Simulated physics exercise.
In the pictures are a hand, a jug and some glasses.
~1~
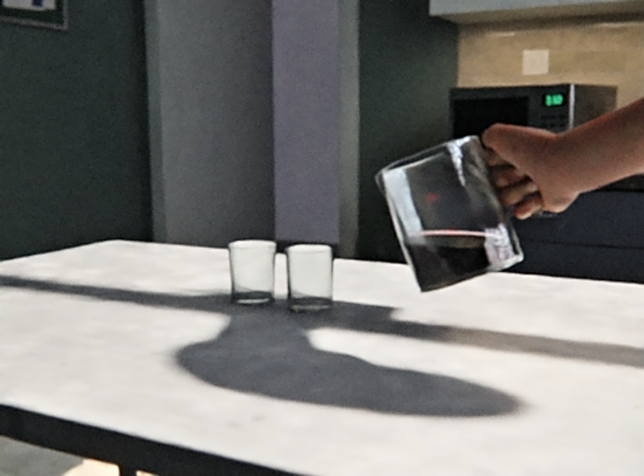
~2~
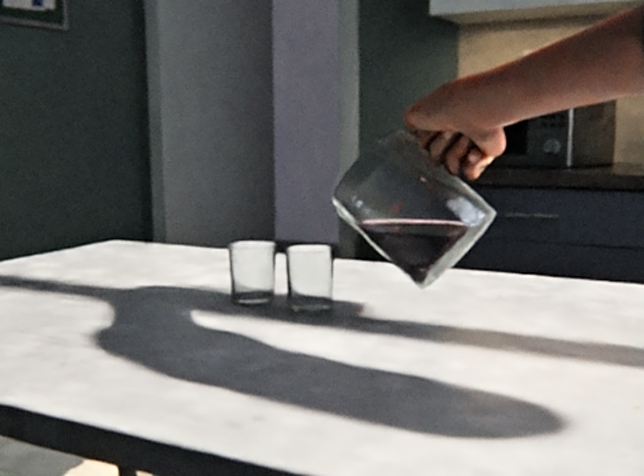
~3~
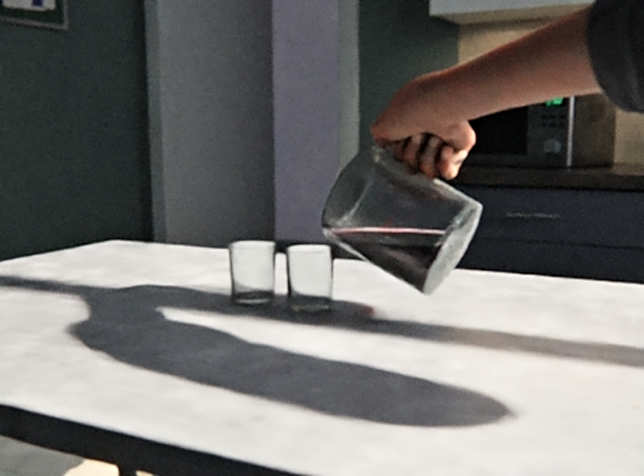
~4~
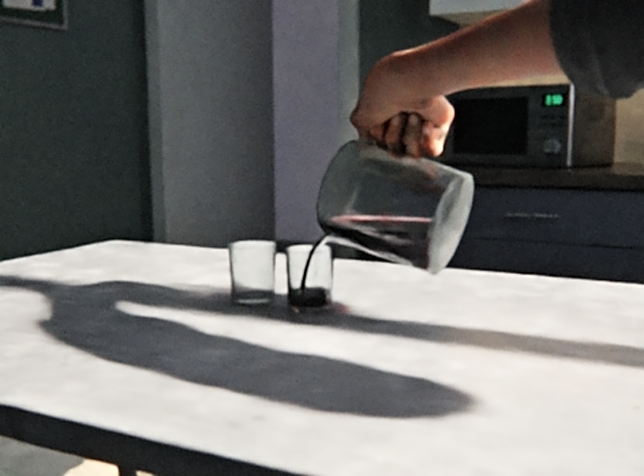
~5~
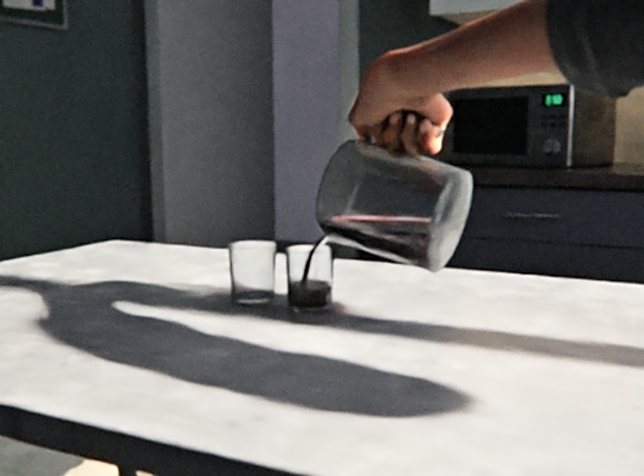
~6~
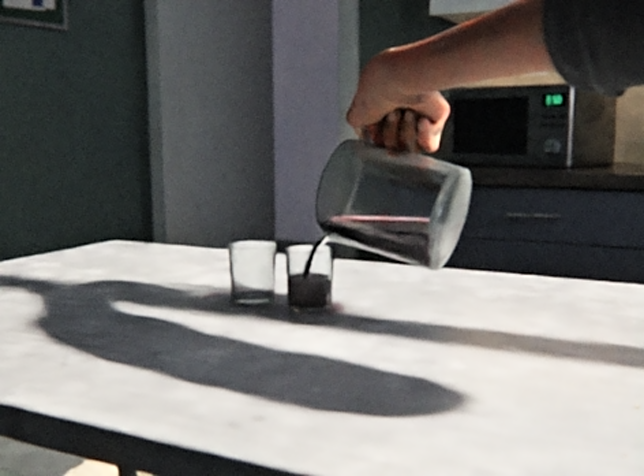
At first, a hand holds a glass jug of dark liquid to the right of two empty glasses on a pale table. The hand moves the jug left and tilts it further toward the glasses. Then a dark stream runs into the right-hand glass, and the level in it rises to about half.
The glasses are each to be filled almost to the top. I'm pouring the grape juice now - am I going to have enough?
Yes. I reckon it manages all of them, to be honest.
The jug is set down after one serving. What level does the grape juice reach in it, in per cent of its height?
I'd say near 15 in a hundred.
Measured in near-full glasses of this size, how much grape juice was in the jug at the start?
Roughly 2.5 servings.
A moment on, the first is about two thirds full.
Further on, the first is done and the jug has about two thirds of its load.
When it is over, both are full and about a quarter of the grape juice is over.
